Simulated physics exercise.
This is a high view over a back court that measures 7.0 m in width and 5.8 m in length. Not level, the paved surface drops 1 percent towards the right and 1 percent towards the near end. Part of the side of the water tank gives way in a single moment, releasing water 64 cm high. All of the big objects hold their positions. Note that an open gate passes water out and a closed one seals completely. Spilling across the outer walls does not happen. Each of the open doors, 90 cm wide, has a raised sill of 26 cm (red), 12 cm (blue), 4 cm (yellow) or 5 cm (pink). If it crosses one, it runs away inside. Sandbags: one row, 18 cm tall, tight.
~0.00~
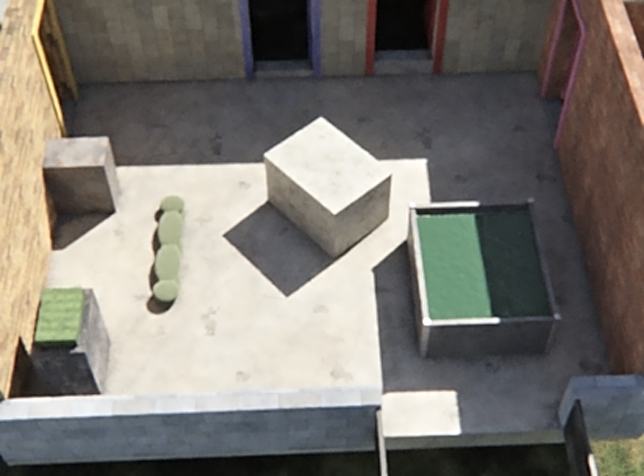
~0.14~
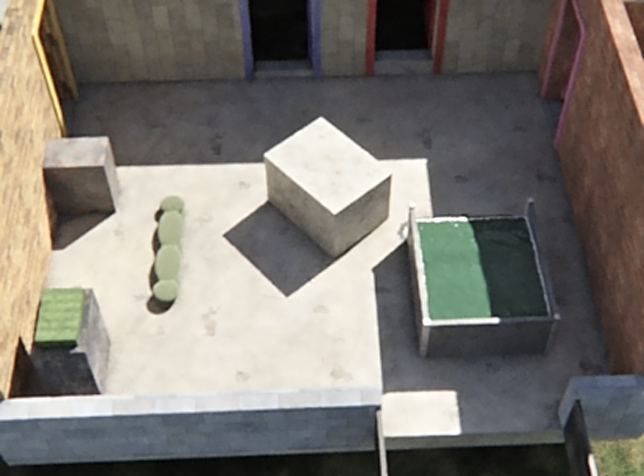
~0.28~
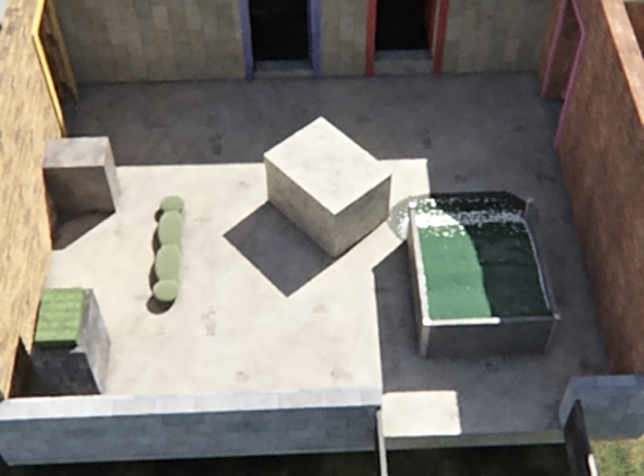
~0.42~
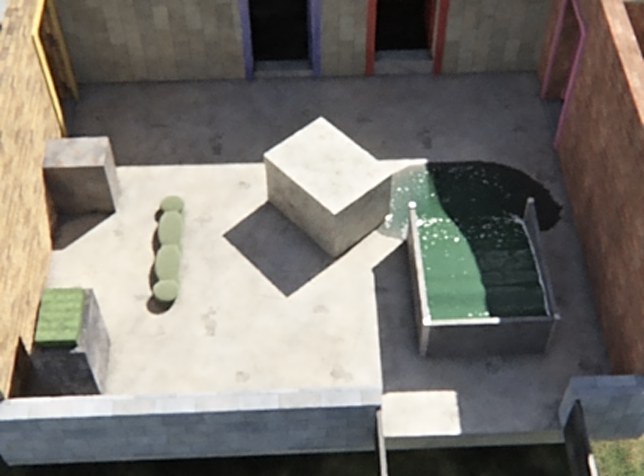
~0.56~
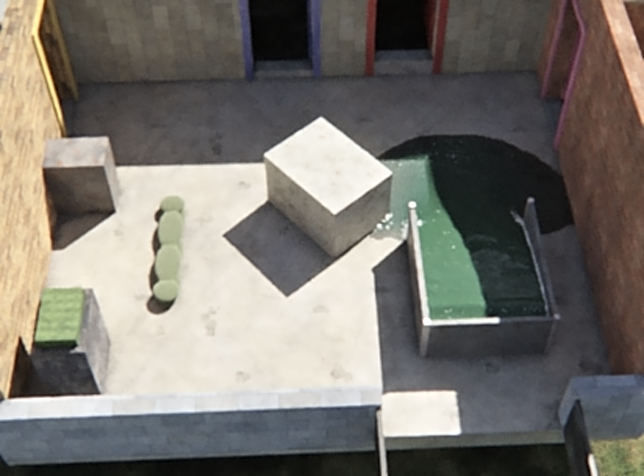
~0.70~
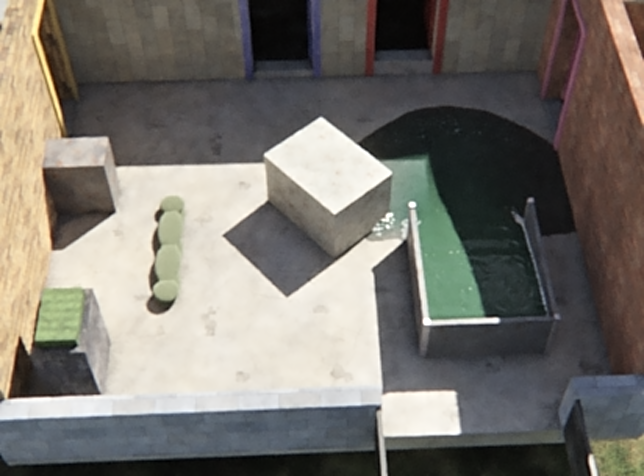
The clip opens on a walled courtyard with a pale block, a row of rounded green bushes and a still tank of green water at right. The tank's far side gives way, and water pours out through the gap, then spreads across the paving towards the back wall in a widening dark pool.
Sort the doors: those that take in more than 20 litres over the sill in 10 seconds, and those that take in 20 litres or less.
Sorted: The red door takes in 20 litres or less; the blue door takes in 20 litres or less; the yellow door takes in more; the pink door takes in more.
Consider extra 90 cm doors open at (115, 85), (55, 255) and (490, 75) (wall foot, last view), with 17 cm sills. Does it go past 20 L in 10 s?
First doorway falls short, second falls short, third gets there.
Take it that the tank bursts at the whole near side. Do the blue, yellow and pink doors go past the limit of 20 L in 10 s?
Blue short, yellow short, pink short.
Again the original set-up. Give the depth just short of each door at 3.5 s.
You'd see red at 14 cm, blue at 10 cm, yellow at 2 cm and pink at 15 cm.
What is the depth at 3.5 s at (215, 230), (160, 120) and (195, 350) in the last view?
Reading - approx. 0 / 4 / 0 cm.
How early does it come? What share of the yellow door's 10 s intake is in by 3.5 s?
About 0 per cent.
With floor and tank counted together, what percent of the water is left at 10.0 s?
Around 84 percent of the water.
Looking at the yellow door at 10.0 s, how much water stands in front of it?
Average: ~ 3.0 cm.
After 1.4 s water covers 25 % of the floor and is deepest (24 cm) near (475, 230); red door 24 cm at the sill, 0 L in, blue door not reached, yellow door not reached, pink door 11 cm at the sill, 1 L in.
After 2.2 s water covers 30 % of the floor and is deepest (36 cm) near (521, 78); red door 24 cm at the sill, 0 L in, blue door 14 cm at the sill, 0 L in, yellow door not reached, pink door 13 cm at the sill, 17 L in.
After 3.5 s water covers 40 % of the floor and is deepest (19 cm) near (554, 166); red door 14 cm at the sill, 0 L in, blue door 10 cm at the sill, 2 L in, yellow door not reached, pink door 15 cm at the sill, 94 L in.
After 6.0 s water covers 60 % of the floor and is deepest (16 cm) near (614, 409); red door 5 cm at the sill, 0 L in, blue door 4 cm at the sill, 2 L in, yellow door 9 cm at the sill, 37 L in, pink door 8 cm at the sill, 139 L in.
After 10.0 s water covers 85 % of the floor and is deepest (9 cm) near (598, 409); red door 3 cm at the sill, 0 L in, blue door 3 cm at the sill, 2 L in, yellow door 3 cm at the sill, 56 L in, pink door 6 cm at the sill, 147 L in.
